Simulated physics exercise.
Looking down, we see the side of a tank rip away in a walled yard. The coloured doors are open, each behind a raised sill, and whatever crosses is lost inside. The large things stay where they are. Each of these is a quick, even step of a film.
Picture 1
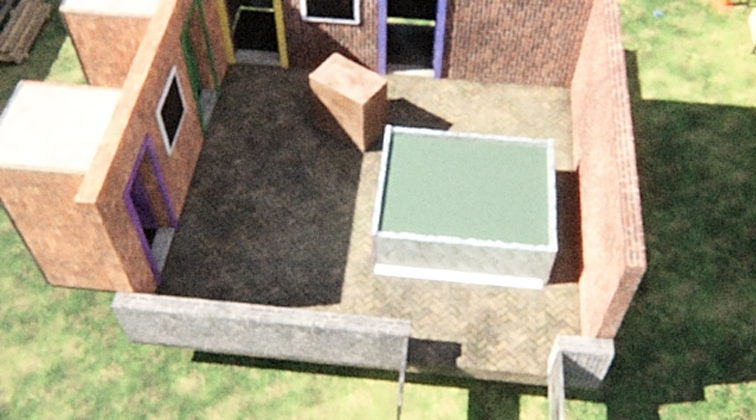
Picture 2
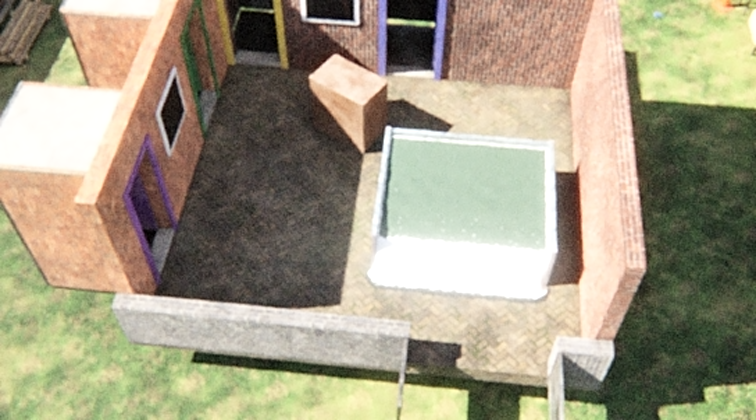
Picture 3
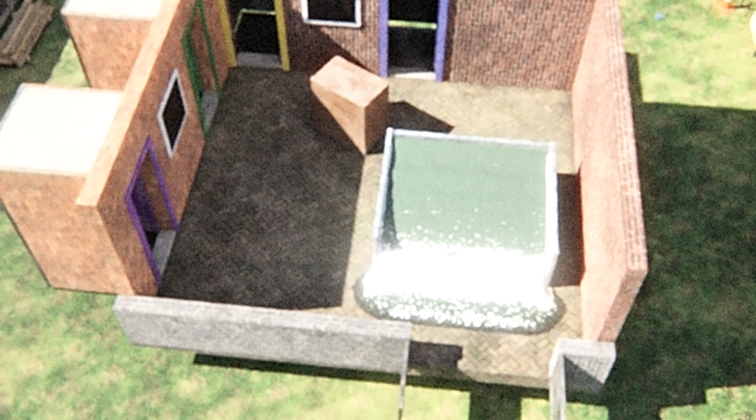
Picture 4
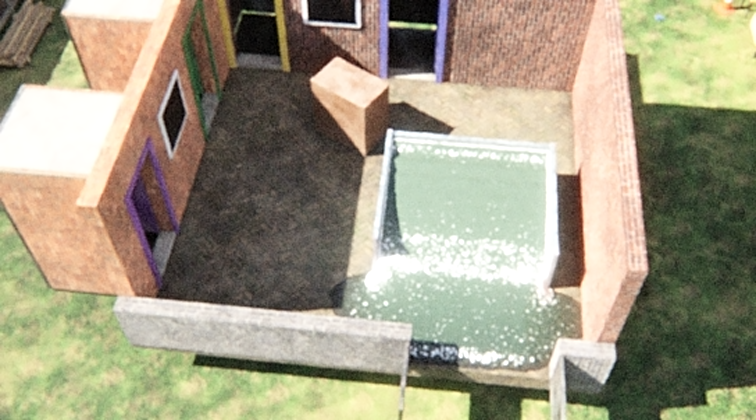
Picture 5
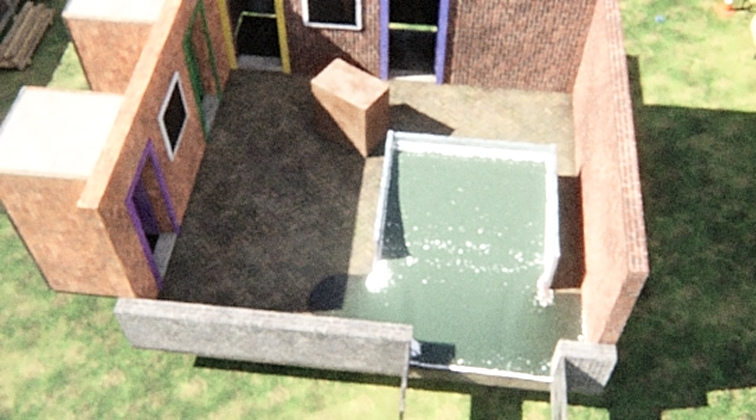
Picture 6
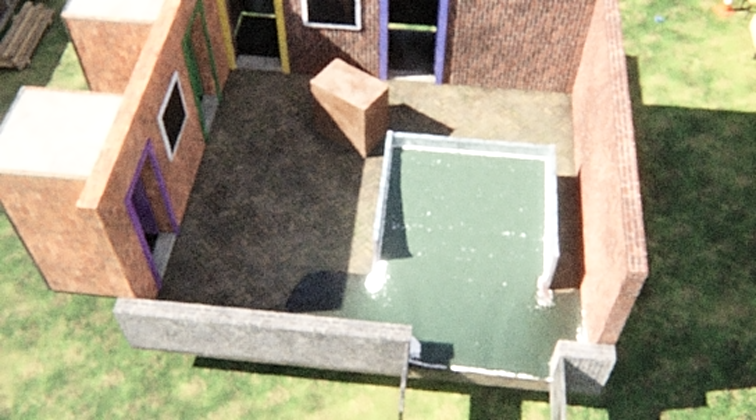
Water bursting from the near side of a square tank in a brick-walled yard, foaming, then spreading across the paving.
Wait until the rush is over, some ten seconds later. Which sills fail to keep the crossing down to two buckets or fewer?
The purple door fails to; the green door keeps it down; the yellow door keeps it down; the blue door keeps it down.
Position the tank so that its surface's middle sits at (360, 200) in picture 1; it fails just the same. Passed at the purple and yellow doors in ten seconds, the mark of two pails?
The purple door takes more; the yellow door is over.
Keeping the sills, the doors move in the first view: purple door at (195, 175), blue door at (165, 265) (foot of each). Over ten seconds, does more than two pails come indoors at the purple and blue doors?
Result - purple door: Remains below the limit; blue door: Crosses the limit.
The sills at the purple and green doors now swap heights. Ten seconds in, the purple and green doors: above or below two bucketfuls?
The purple one stays under; the green one keeps below it.
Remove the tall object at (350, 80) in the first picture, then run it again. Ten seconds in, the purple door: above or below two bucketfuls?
Observed - purple door tops the line.
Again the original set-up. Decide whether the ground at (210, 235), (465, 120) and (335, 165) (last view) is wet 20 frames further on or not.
As listed, the points end up soaked, high and dry and high and dry.
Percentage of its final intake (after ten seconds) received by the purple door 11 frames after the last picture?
I get 5 per cent.
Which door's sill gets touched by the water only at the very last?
Result: The door marked blue.
A moment on, water covers 20 % of the floor; the purple door not reached, the green door not reached, the yellow door not reached, the blue door not reached.
Next, water covers 35 % of the floor; the purple door under two buckets in, the green door not reached, the yellow door not reached, the blue door not reached.
Then, water covers 50 % of the floor; the purple door over two buckets in, the green door wet at the sill, nothing in, the yellow door not reached, the blue door not reached.
Later, water covers 75 % of the floor; the purple door over two buckets in, the green door wet at the sill, nothing in, the yellow door wet at the sill, nothing in, the blue door wet at the sill, nothing in.
In the end, water covers 100 % of the floor; the purple door over two buckets in, the green door wet at the sill, nothing in, the yellow door wet at the sill, nothing in, the blue door under two buckets in.
